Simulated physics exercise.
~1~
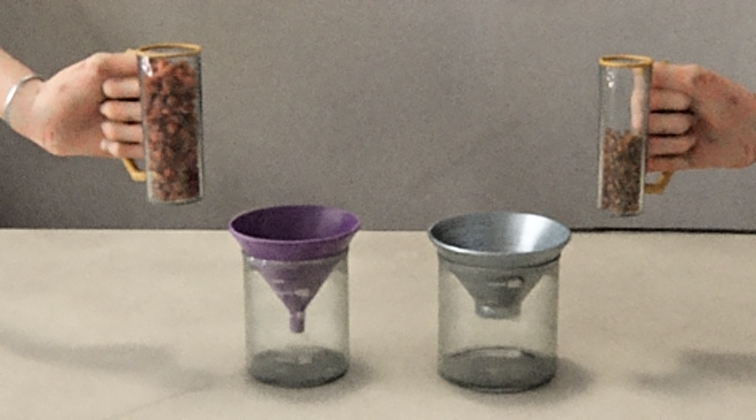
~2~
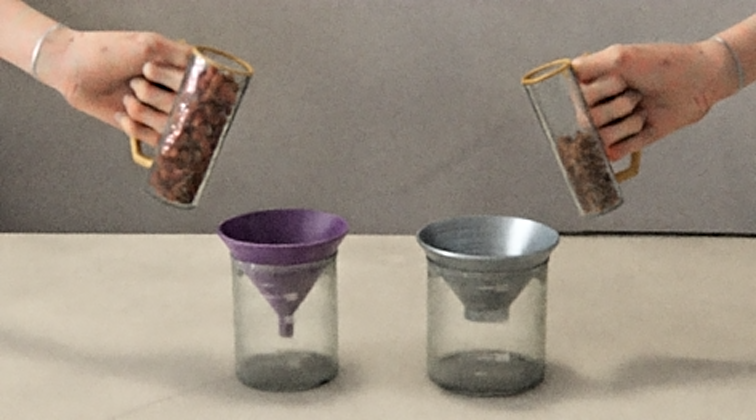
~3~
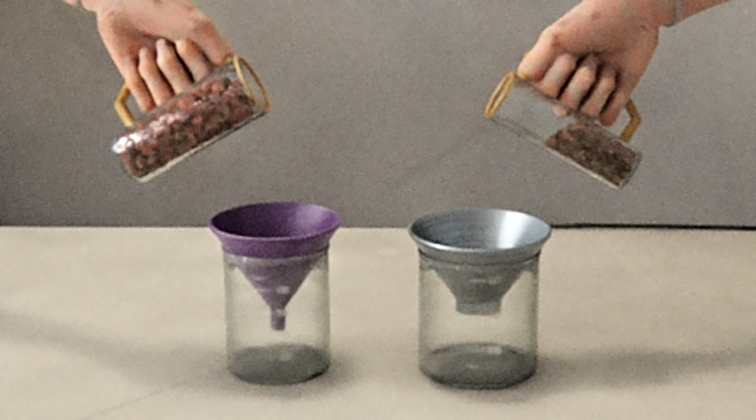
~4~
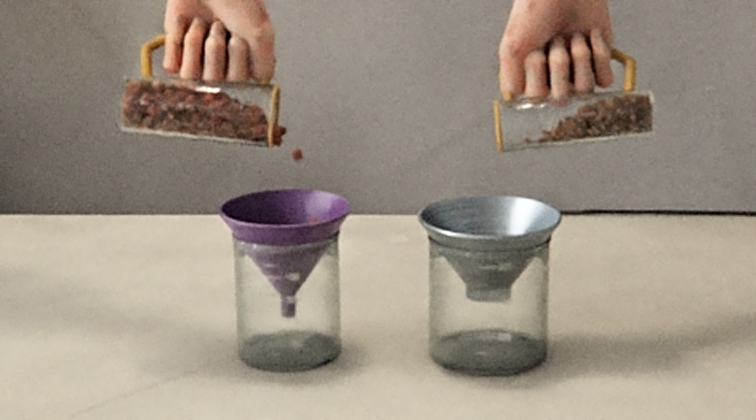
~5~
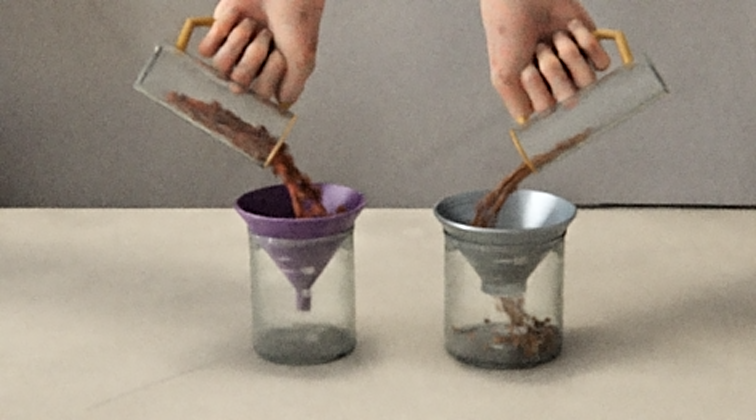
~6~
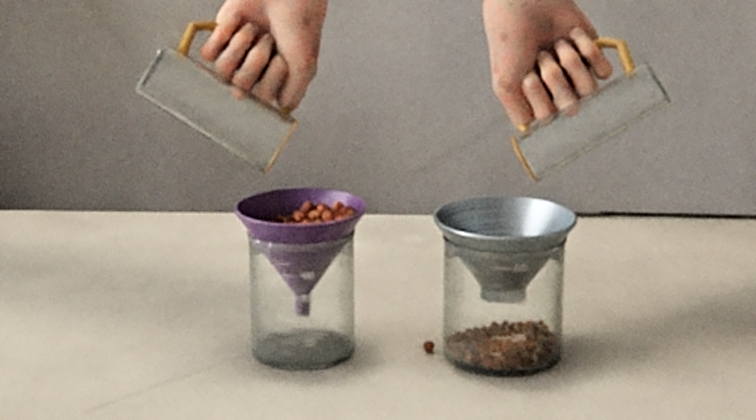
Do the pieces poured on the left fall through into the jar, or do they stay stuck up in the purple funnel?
They stay stuck in the purple funnel, and the jar beneath it remains empty, while the pieces on the right all drop into their jar.
